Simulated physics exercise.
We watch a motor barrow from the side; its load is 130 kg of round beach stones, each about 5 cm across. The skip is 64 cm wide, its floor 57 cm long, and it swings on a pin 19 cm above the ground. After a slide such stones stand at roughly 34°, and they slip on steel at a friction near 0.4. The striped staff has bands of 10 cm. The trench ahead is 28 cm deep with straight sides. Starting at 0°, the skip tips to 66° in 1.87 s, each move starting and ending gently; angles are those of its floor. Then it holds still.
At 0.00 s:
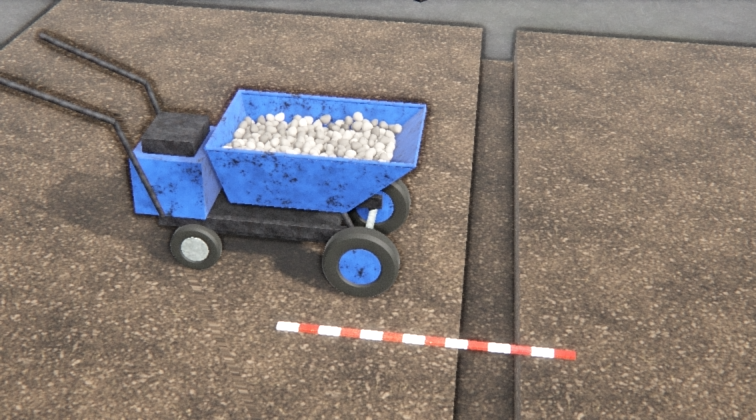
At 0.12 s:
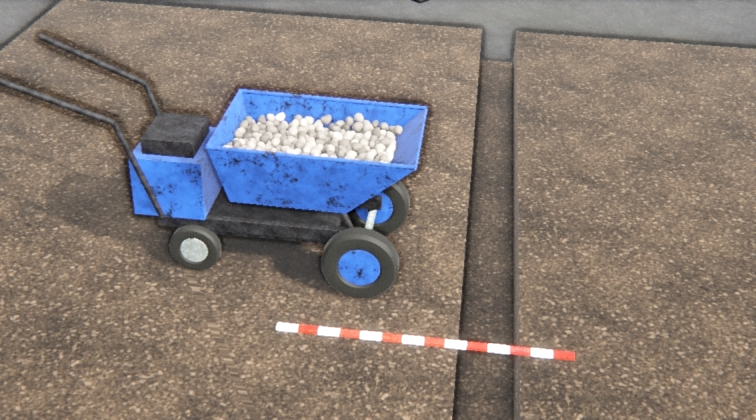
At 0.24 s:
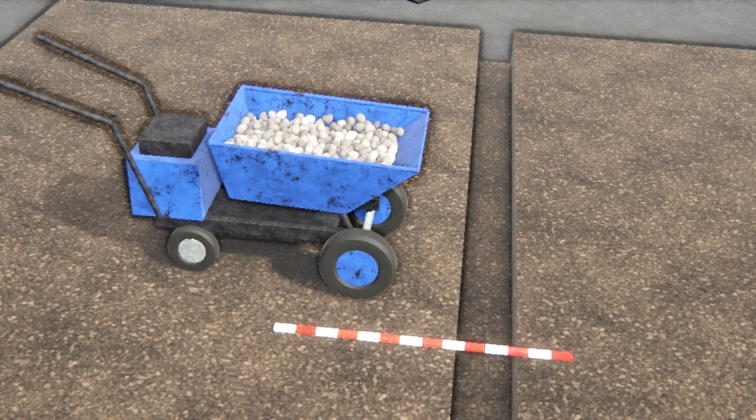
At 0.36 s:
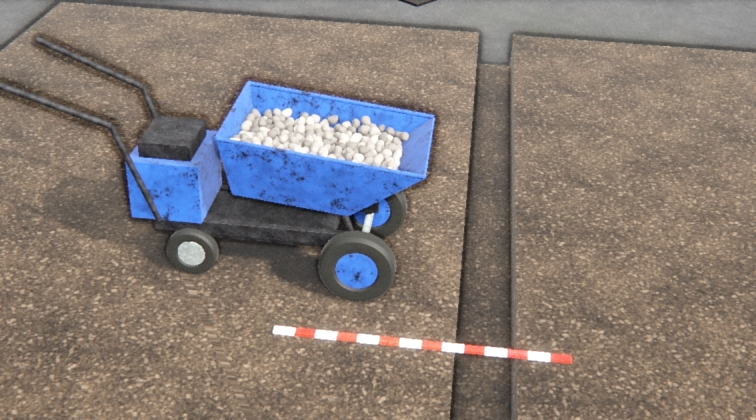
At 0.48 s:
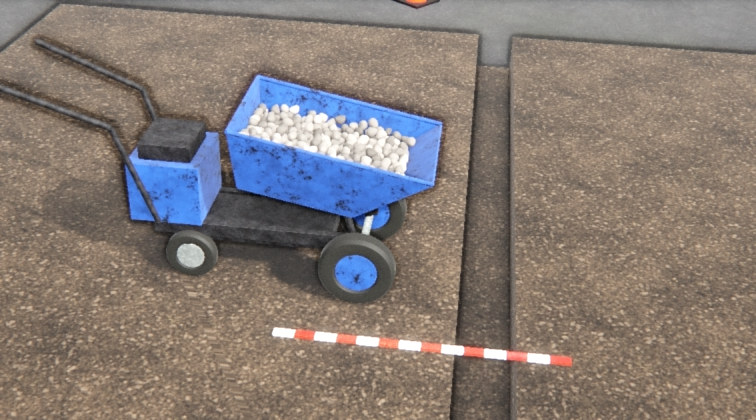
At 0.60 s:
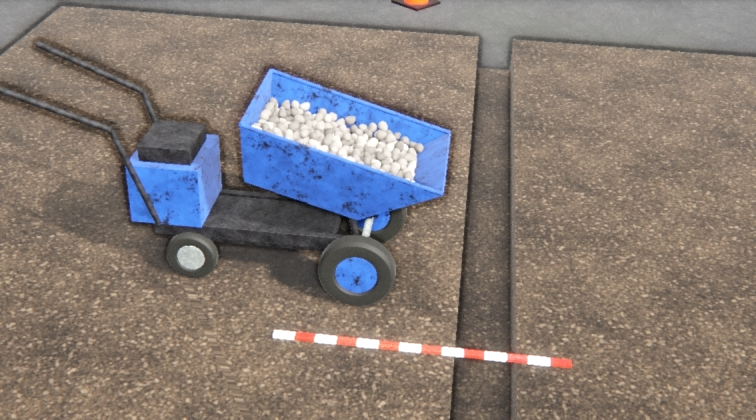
Blue skip of a motor barrow, loaded with round pale stones, tilting gradually towards the right beside a straight-sided trench.
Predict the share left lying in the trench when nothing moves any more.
About 44 per cent.
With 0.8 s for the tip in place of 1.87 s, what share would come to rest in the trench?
It would be near 30 per cent.
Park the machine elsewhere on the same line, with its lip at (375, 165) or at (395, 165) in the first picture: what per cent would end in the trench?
First some 90, then 70 per cent.
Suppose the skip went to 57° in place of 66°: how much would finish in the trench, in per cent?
In that case some 55 per cent.
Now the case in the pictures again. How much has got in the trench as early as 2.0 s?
About 25 per cent by then.
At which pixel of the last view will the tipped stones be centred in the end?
Around (534, 285).
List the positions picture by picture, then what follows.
In the first frame, the skip is at 0°, its lip at (415, 166); the top of the load is at (319, 132).
In the second frame, the skip is at 1°, its lip at (416, 168); the top of the load is at (307, 132); the stones move at 0.1 m/s on average.
In the third frame, lip at (418, 171), floor tilted 3°, highest stones at (298, 129); the stones move at 0.2 m/s on average.
In the fourth frame, lip at (425, 177), floor tilted 6°, highest stones at (272, 128); the stones move at 0.3 m/s on average.
In the fifth frame, lip at (433, 185), floor tilted 11°, highest stones at (267, 121); the stones move at 0.4 m/s on average.
In the sixth frame, the skip is at 16°, its lip at (443, 194); the top of the load is at (275, 114); the stones move at 0.4 m/s on average.
After 1.4 s the floor is at 56°; 99 % in the skip, 1 % in the trench; the foremost stones are at (496, 240).
After 2.0 s the floor is at 66°; 33 % in the skip, 23 % in the trench, 44 % past the trench; the foremost stones are at (640, 305).
After 2.3 s the floor is at 66°; 9 % in the skip, 33 % in the trench, 57 % past the trench; the foremost stones are at (703, 300).
After 4.3 s the floor is at 66°; 0 % in the skip, 44 % in the trench, 56 % past the trench; the foremost stones are at (734, 311).
